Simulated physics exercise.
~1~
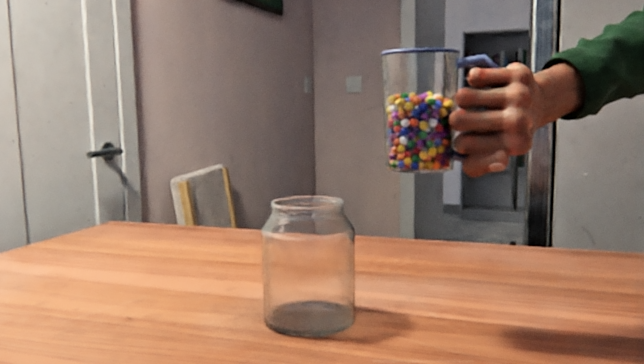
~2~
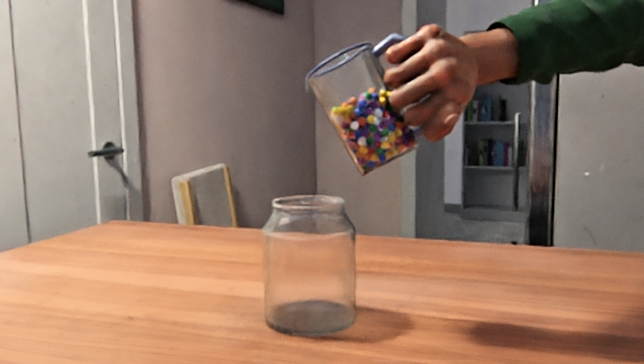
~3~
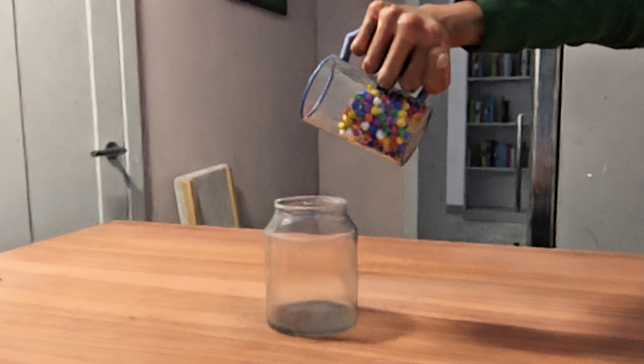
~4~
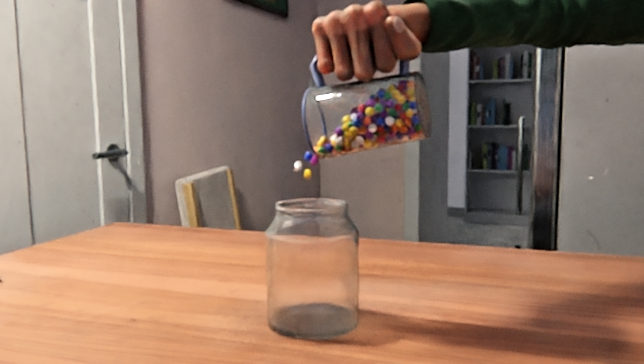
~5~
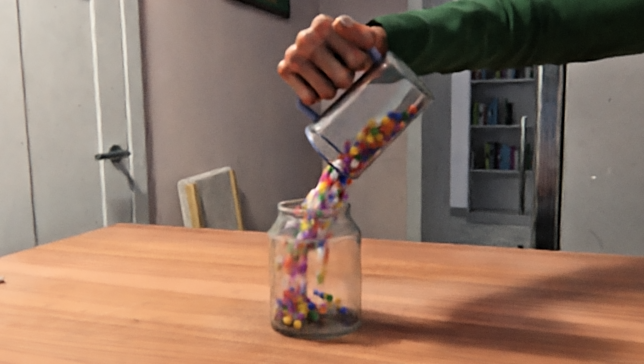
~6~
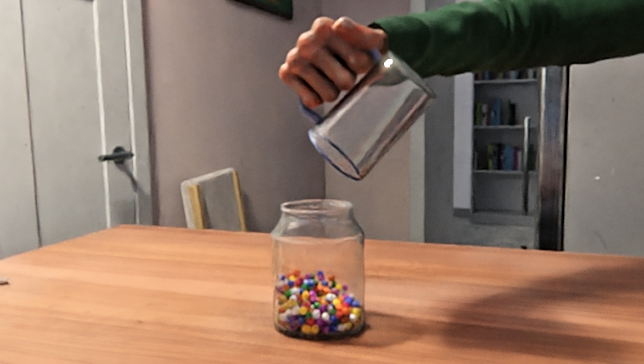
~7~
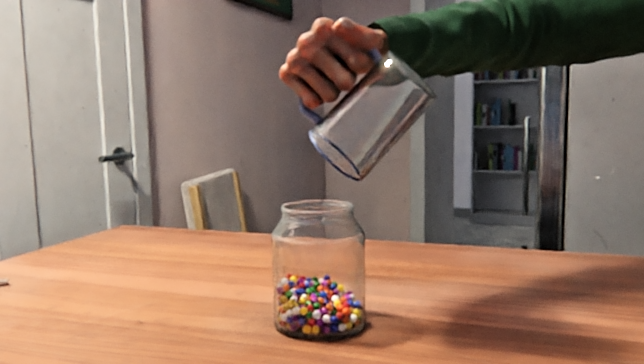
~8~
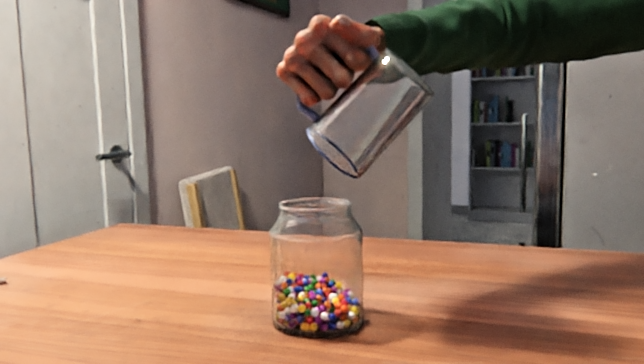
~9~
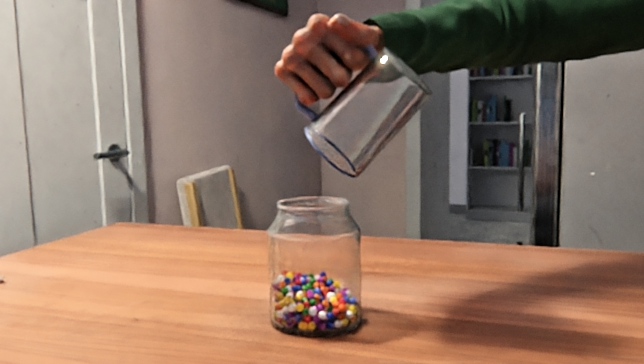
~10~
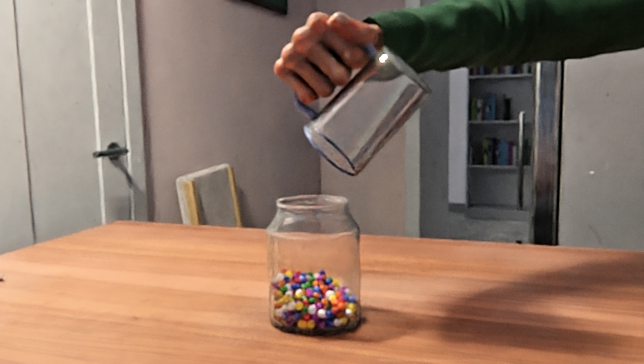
A hand in a green sleeve reaches in from the right, holding a clear cup of multicoloured beads by its handle above a wooden table, seen from the front in a room with a white door on the left and a bookshelf behind. An open, empty glass jar stands on the table. The hand tips the cup leftward over the jar until a few beads drop from the rim. As it tilts further, the rest pour down in a stream. The cup ends empty, held mouth down, while the beads lie still in the jar, with none spilt.
